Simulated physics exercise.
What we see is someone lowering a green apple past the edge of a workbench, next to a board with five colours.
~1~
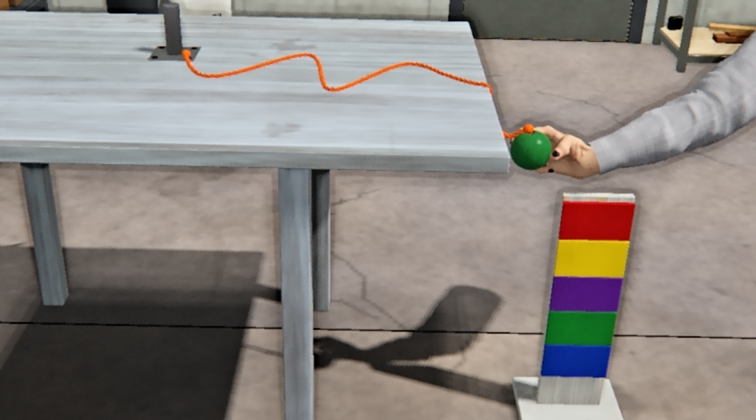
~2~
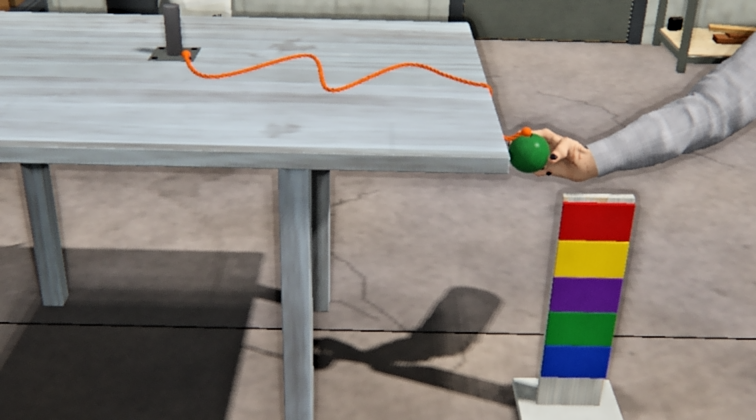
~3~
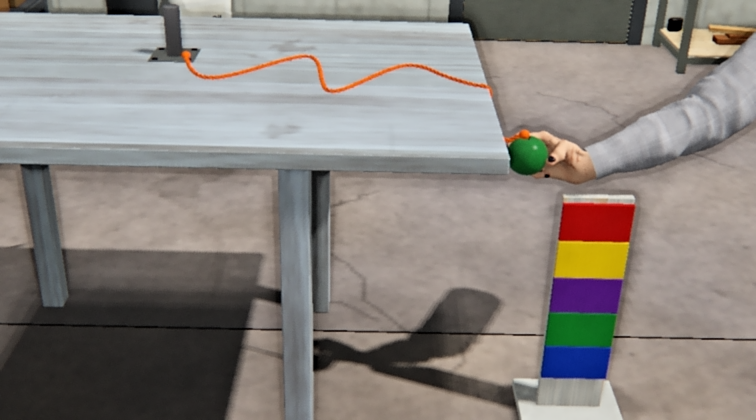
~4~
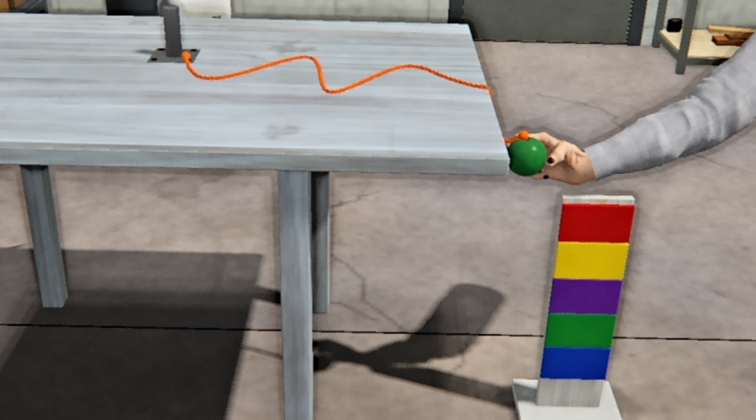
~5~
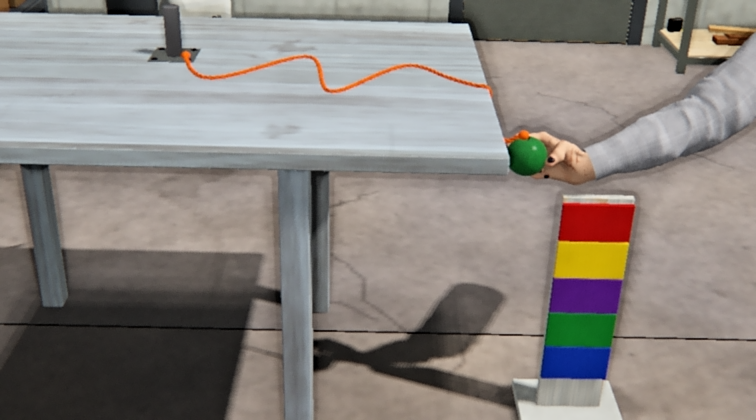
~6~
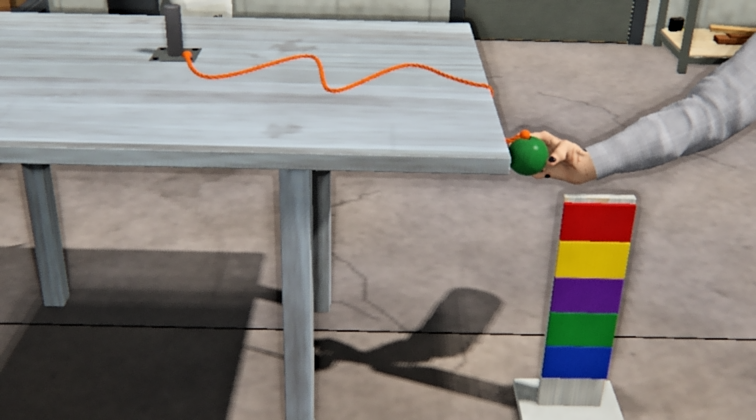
In a room with a concrete floor, an orange cord runs in loose waves from a small post across a grey table to its right edge. There, a hand holds a round green object beside an upright board banded red, yellow, purple, green and blue, and everything stays almost perfectly still throughout.
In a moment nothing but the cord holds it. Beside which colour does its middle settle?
Its centre hangs level with the blue band.
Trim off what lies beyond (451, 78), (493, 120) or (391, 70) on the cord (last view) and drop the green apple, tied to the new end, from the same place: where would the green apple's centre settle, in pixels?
Try by try, around (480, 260), (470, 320) and (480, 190).
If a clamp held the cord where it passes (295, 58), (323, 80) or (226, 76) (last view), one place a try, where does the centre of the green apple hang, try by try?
About (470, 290), (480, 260) and (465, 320).
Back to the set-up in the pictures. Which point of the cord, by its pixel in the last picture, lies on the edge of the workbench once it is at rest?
The one at (329, 90).
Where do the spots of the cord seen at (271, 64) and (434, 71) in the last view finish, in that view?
About (332, 67), and the other about (477, 217).
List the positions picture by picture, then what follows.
Green apple (531, 150); red (597, 223); yellow (592, 260); purple (586, 295); green (581, 329); blue (576, 362), in the first frame.
Green apple (528, 153); cord through (194, 71) (279, 61) (321, 76) (376, 75) (455, 79), in the second frame.
Green apple (527, 155), in the third frame.
Green apple (526, 156); cord through (193, 73) (279, 63) (321, 78) (376, 76) (455, 80), in the fourth frame.
Green apple (526, 156), in the fifth frame.
Green apple (528, 155); cord through (195, 72) (280, 62) (322, 77) (377, 75) (456, 80), in the sixth frame.
Early on, apple near (507, 323); level with green.
Midway, apple near (445, 329); level with blue.
Near the end, apple near (473, 350); level with blue.
Finally, apple near (463, 349); level with blue. Its middle rests at the blue band.
